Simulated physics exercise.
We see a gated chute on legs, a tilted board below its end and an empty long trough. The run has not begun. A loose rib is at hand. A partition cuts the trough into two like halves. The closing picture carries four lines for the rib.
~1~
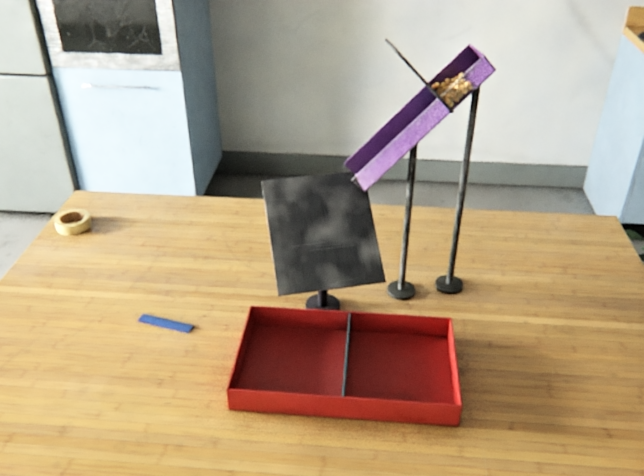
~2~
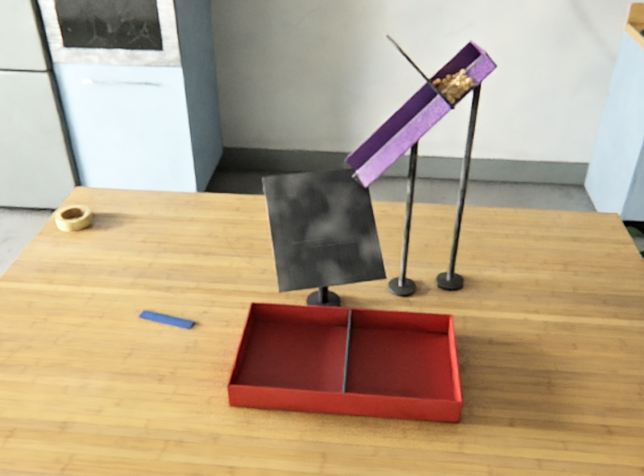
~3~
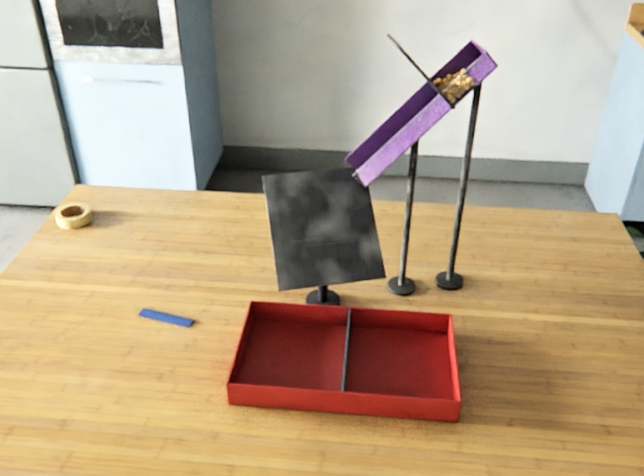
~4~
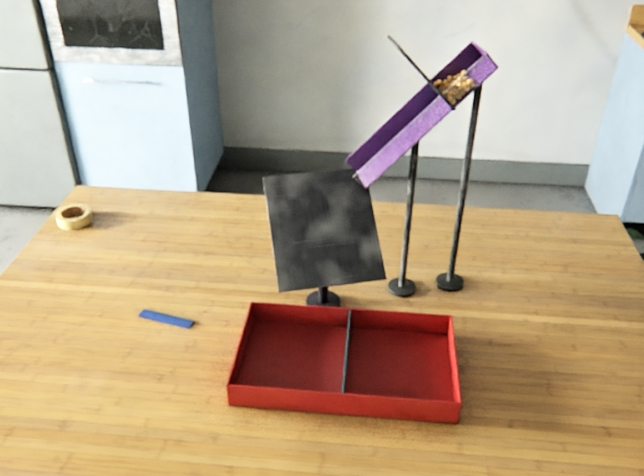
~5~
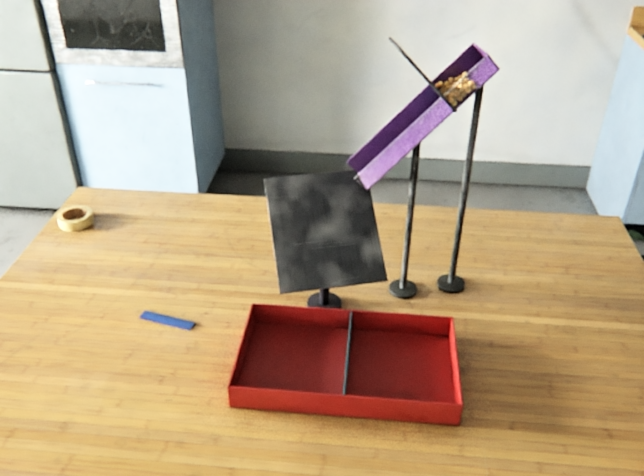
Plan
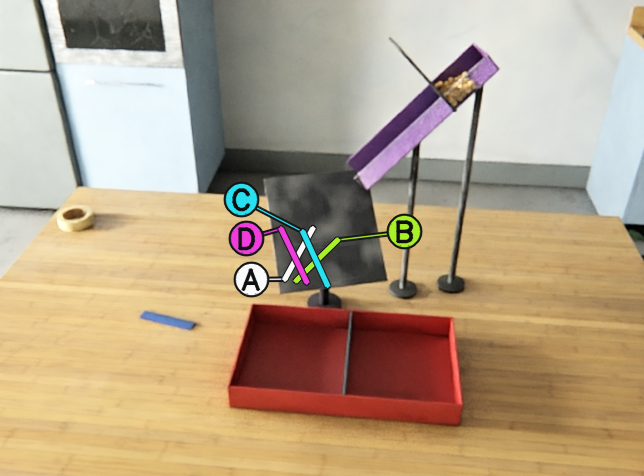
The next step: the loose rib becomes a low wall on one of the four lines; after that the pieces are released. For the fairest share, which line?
C.
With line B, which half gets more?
Left.
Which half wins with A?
The left half.
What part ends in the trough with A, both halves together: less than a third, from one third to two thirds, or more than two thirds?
More than two thirds.
On the marked copy, line A from (312, 228) to (284, 279); line B from (337, 240) to (296, 280); line C from (302, 231) to (327, 285); line D from (281, 228) to (306, 282).
Choosing A, of what is caught, all but a few in the left half, only a few in the right.
Choosing B, of what is caught, all but a few in the left half, a small share in the right.
Choosing C, of what is caught, close to a third in the left half, close to two thirds in the right.
Choosing D, of what is caught, all but a few in the left half, only a few in the right.
